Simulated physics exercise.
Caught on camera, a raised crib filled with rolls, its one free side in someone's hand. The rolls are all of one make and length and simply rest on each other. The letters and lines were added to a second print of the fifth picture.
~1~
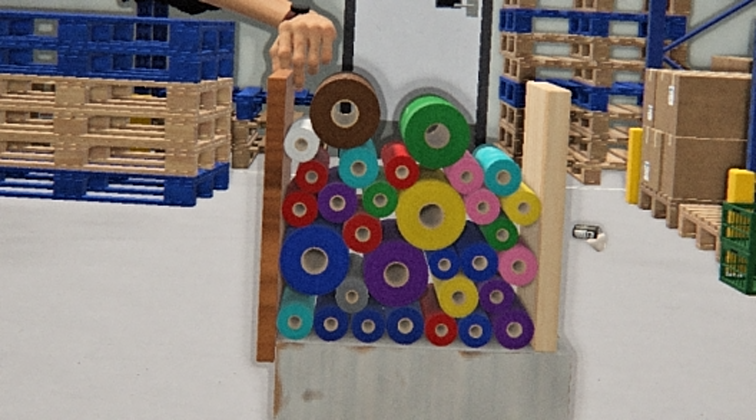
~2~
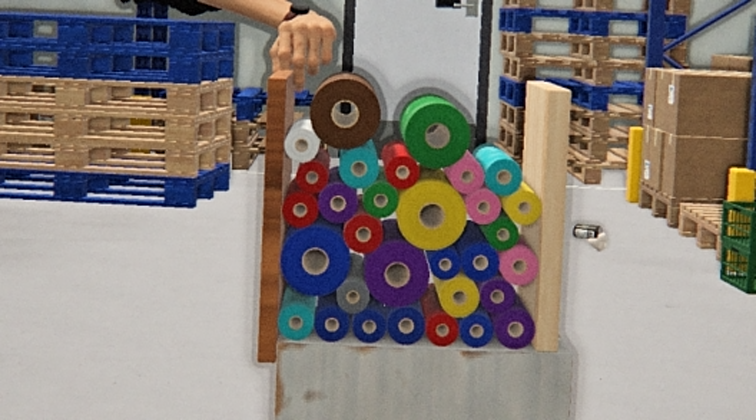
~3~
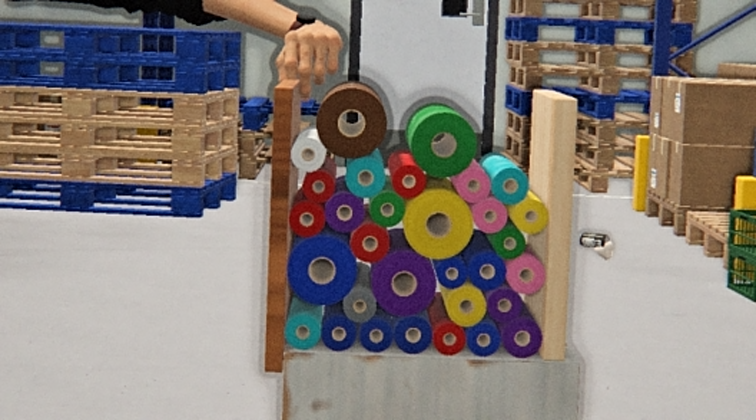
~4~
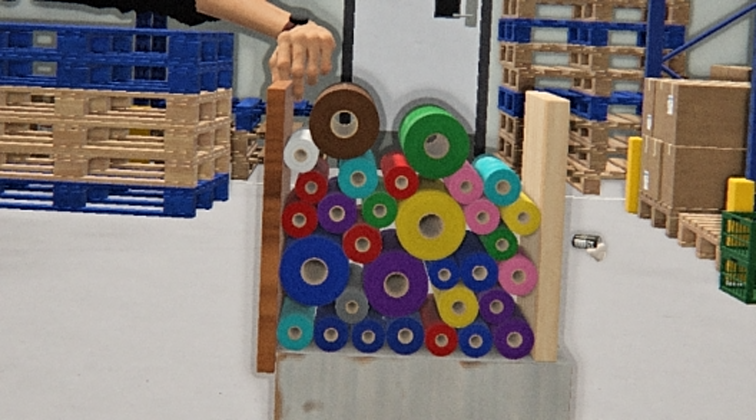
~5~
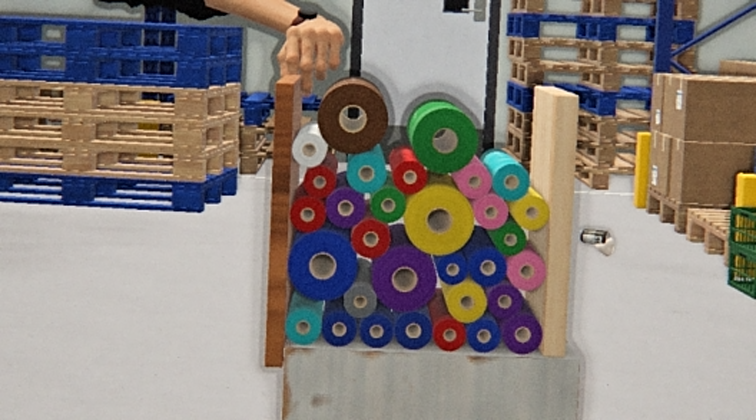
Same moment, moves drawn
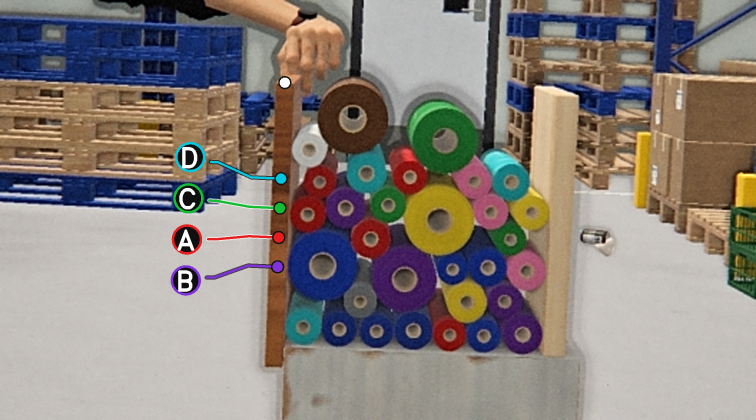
Nothing in the crib visibly shifts; only the view itself jitters slightly, facing a raised crib straight on in a warehouse with stacked blue and tan pallets, boxes and a grey door behind. Colourful rolls, with large brown and green ones on top and yellow, blue and purple ones below, lie between two wooden boards. A hand stays on top of the left board while the rolls keep their places.
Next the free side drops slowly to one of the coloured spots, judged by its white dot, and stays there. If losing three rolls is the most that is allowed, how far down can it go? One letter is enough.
The answer is mark A.
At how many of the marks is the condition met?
Three of them.
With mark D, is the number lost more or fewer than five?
Fewer than five.
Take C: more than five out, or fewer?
At C, fewer than five.
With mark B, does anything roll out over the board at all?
At B: Yes.
On the marked copy, A at (279, 237); B at (278, 267); C at (280, 208); D at (281, 179); the white dot at (285, 83).
Following A. Soon after the start, top of the board (291, 152).
Later, top of the board (288, 230).
In the end, top of the board (288, 237), two out over the board.
As for the rest, B four out over the board; C two out over the board; D two out over the board.
